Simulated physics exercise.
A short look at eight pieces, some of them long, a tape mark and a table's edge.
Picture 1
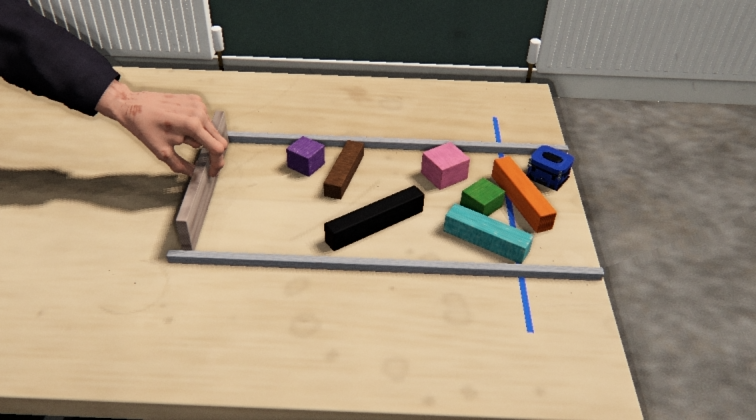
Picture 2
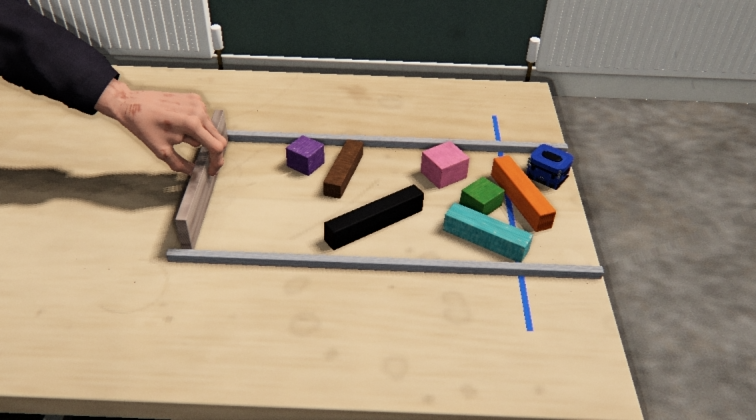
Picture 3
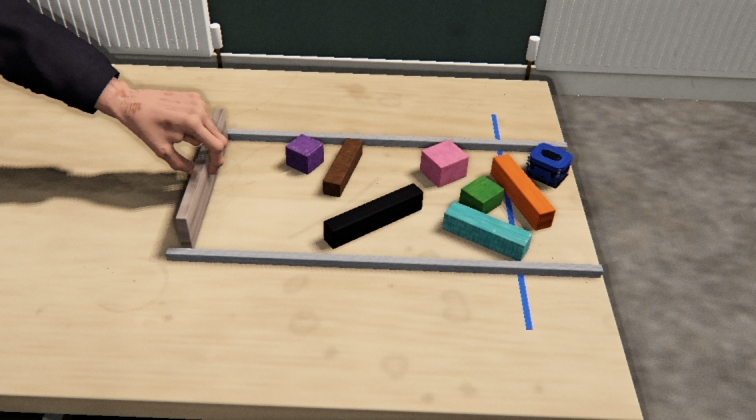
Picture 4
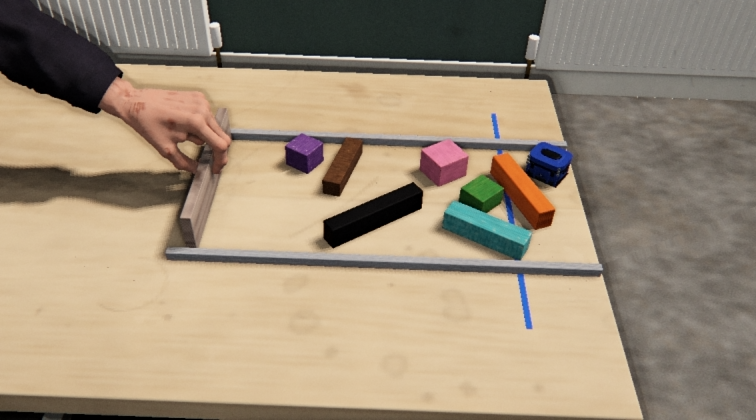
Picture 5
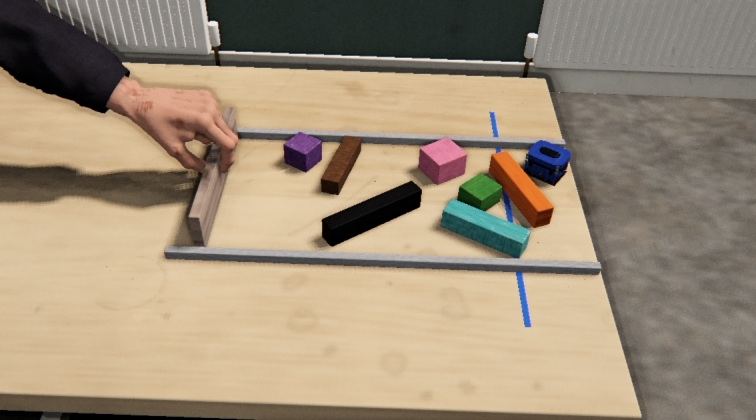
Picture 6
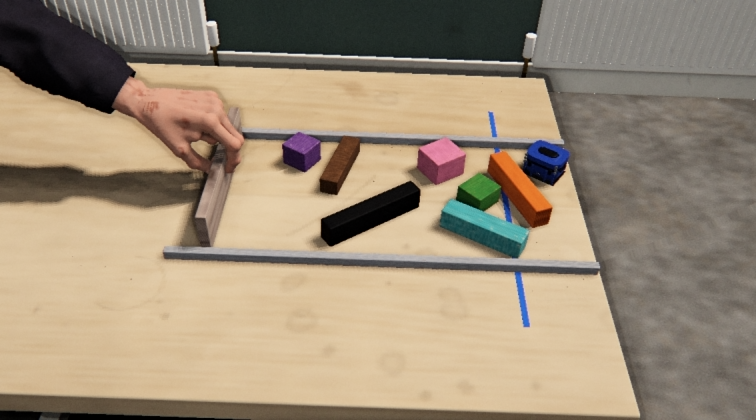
A hand in a dark sleeve holds an upright wooden board at the left of a pale tabletop, seen from above at an angle. Between two grey rails lie purple, pink and green blocks, brown, black, turquoise and orange bars, and a blue object at right near blue tape. The board stays still, then slides slightly right, touching nothing, while the view drifts almost imperceptibly.
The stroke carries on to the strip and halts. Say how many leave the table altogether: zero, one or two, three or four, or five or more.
The number that fall off is one or two.
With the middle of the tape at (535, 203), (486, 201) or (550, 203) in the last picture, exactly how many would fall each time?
Try by try, 5, 1 and 5.
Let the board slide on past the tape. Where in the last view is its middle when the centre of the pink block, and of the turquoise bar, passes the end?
At (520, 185) for the pink block; at (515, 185) for the turquoise bar.
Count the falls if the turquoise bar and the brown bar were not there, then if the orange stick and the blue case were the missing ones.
First 1, then 0.
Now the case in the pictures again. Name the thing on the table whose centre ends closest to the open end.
Foremost is the turquoise bar.
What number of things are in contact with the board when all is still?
3 of them.
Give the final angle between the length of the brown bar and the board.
Some 30 degrees.
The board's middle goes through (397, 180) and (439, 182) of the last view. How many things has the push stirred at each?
First 4, then 8.
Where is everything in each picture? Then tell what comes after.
In the first frame, blue case (550, 168); orange stick (522, 193); turquoise bar (487, 233); board (205, 177); tape (510, 207).
In the second frame, orange stick (522, 192); pink block (445, 165).
In the third frame, turquoise bar (486, 231); brown bar (344, 167).
In the fourth frame, blue case (549, 164); green block (481, 195).
In the fifth frame, orange stick (520, 188); purple block (303, 152).
In the sixth frame, blue case (546, 162); orange stick (518, 188); turquoise bar (484, 229); board (222, 174); tape (506, 201).
A little later, none off yet; blue case at rest near (546, 162); orange stick at rest near (518, 188); turquoise bar at rest near (484, 229).
Next, none off yet; blue case tilted a little near (580, 162); orange stick shifted a little near (554, 189); turquoise bar shifted about its own width near (542, 236).
When it is over, the number that fall off is one or two; down, orange stick and blue case.
